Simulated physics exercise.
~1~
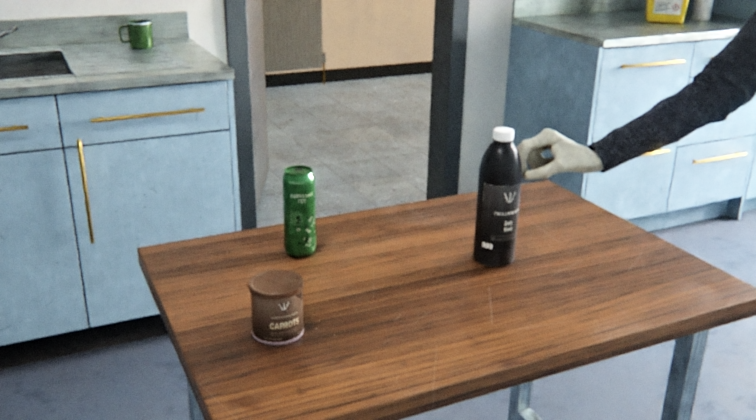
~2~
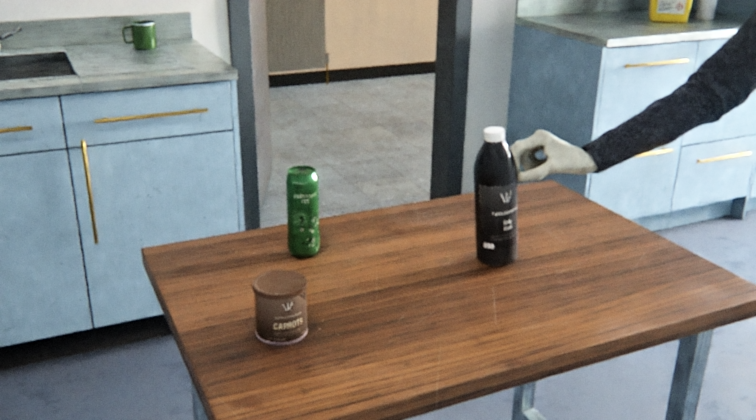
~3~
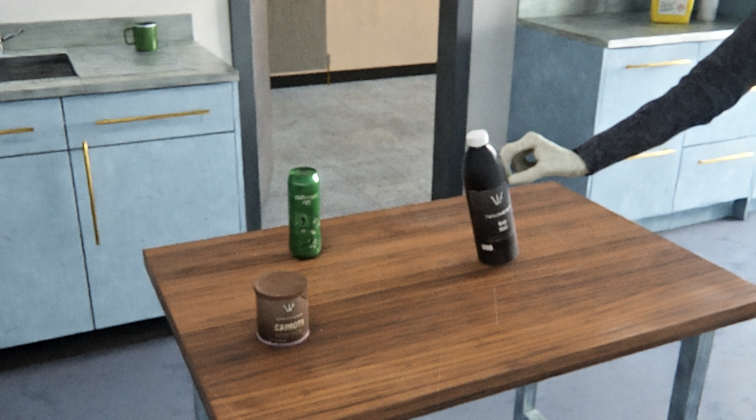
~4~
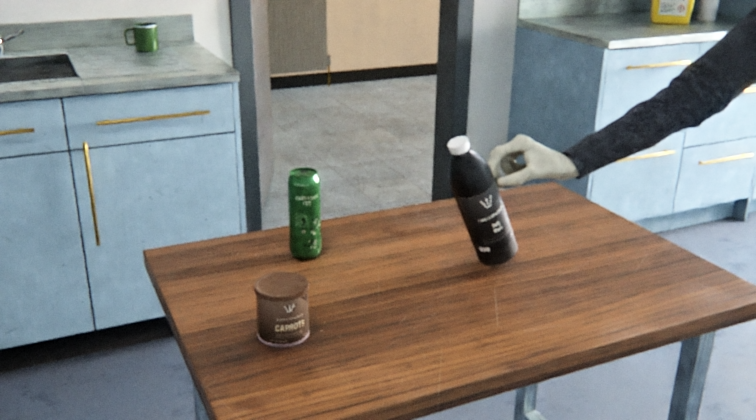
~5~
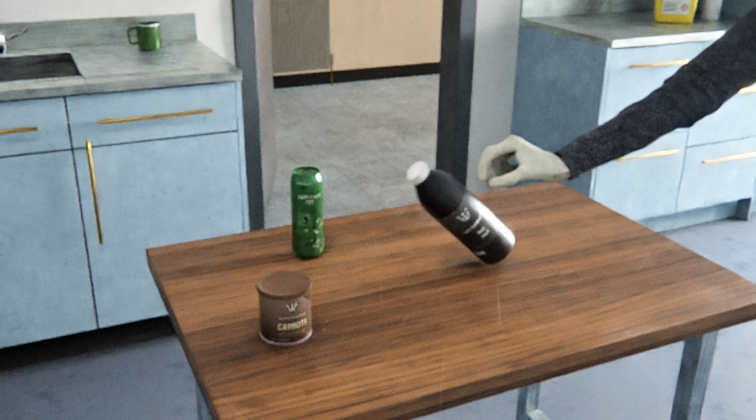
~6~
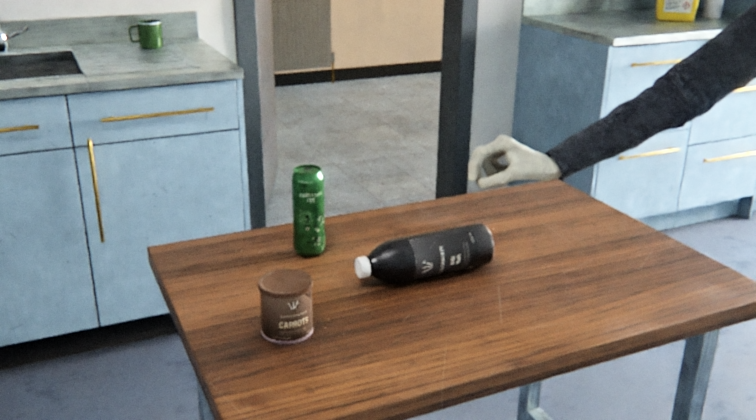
A hand at the end of a dark-sleeved arm reaches in from the right over a wooden table, seen from slightly above in a room with pale blue cabinets and a doorway behind. A black bottle with a white cap stands upright near the fingers, with a green can further left and a brown tin at the front left. The hand pushes the upper part of the bottle leftward, and it begins to lean. The bottle tips further, falling away from the fingers. It ends on its side on the table, cap pointing left, while the can and tin remain standing.
